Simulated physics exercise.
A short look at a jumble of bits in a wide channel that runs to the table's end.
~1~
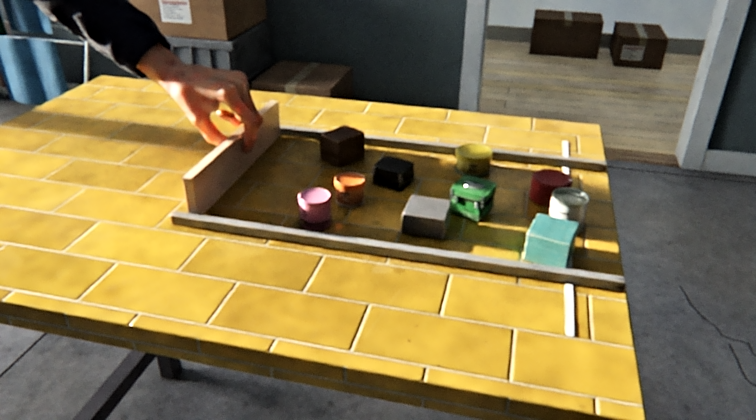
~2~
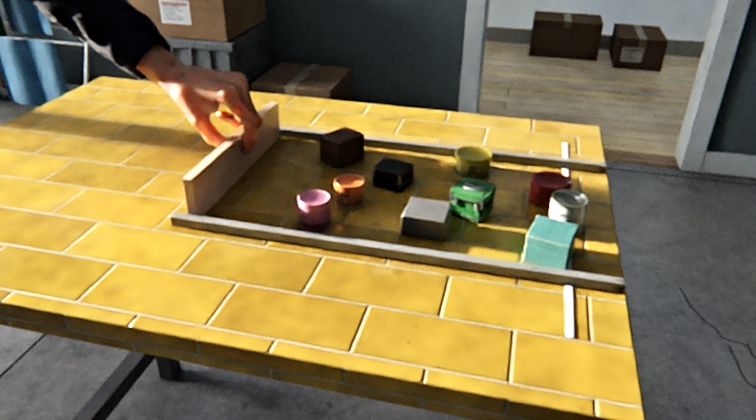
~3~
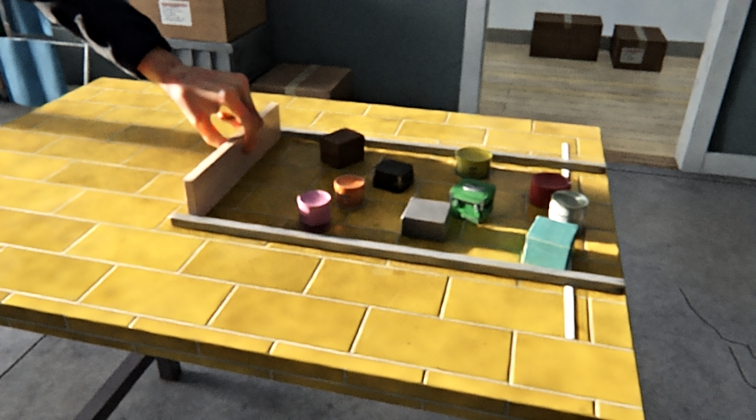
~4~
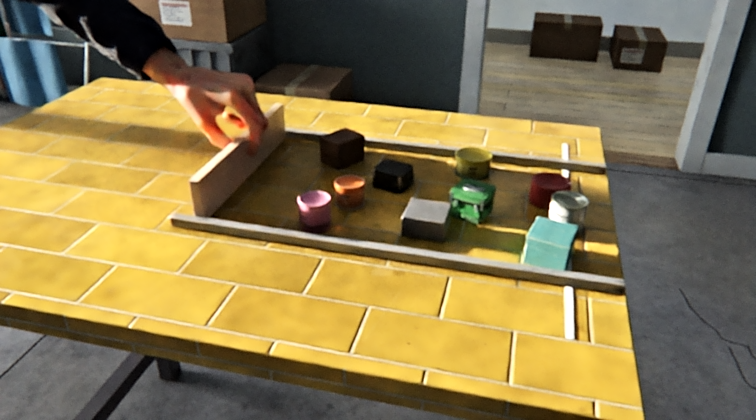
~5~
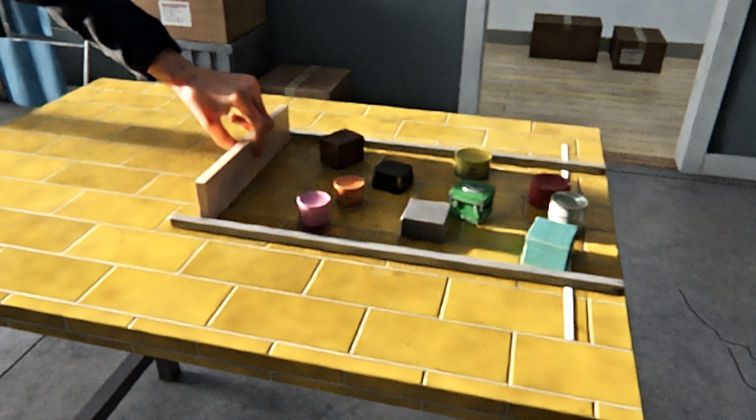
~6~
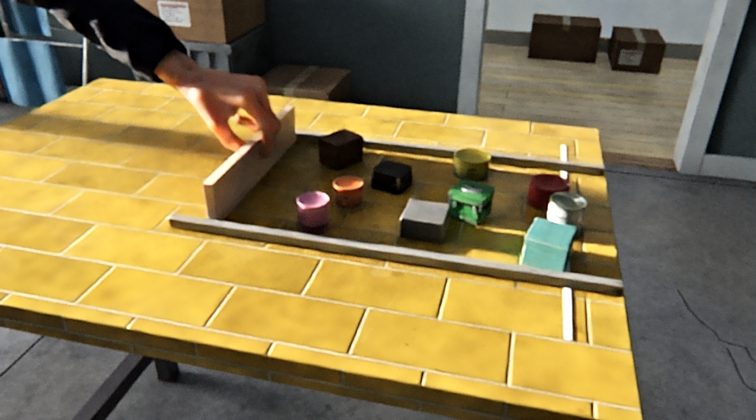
A hand held a wooden board upright at the left of a channel on a yellow tiled table and slid it slightly to the right, while the scattered pots, blocks and tins stayed still.
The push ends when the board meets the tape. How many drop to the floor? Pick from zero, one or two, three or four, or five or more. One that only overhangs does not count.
Here the number that fall off is three or four.
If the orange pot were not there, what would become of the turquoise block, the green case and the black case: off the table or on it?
The turquoise block tumbles off; the green case stays on; the black case does not fall.
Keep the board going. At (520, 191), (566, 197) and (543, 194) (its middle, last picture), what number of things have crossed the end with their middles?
Past the end: 0, 4 and 0.
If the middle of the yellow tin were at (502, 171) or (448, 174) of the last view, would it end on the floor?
Place by place, it tumbles off; is lost.
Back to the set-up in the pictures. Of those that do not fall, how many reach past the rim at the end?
2 of them.
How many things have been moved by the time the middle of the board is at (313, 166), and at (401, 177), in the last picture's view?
By then 1, and 5.
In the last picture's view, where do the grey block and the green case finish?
First (604, 246), then (605, 211).
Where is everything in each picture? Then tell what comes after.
In the first frame, white tin (568, 211); turquoise block (551, 242); red lid (550, 188); board (239, 153); tape (567, 214).
In the second frame, turquoise block (551, 243); orange pot (350, 192).
In the third frame, red lid (550, 191); green case (473, 200).
In the fourth frame, white tin (567, 214); board (244, 156).
In the fifth frame, turquoise block (550, 245); grey block (426, 220).
In the sixth frame, white tin (566, 215); turquoise block (549, 246); red lid (549, 192); board (257, 159); tape (565, 218).
A little later, none off yet; white tin at rest near (566, 215); turquoise block at rest near (549, 246); red lid at rest near (549, 192).
Next, none off yet; white tin shifted a little near (580, 220); turquoise block shifted about its own width near (589, 254); red lid shifted about its own width near (573, 194).
When it is over, the number that fall off is three or four; down, yellow tin, red lid, turquoise block and white tin.
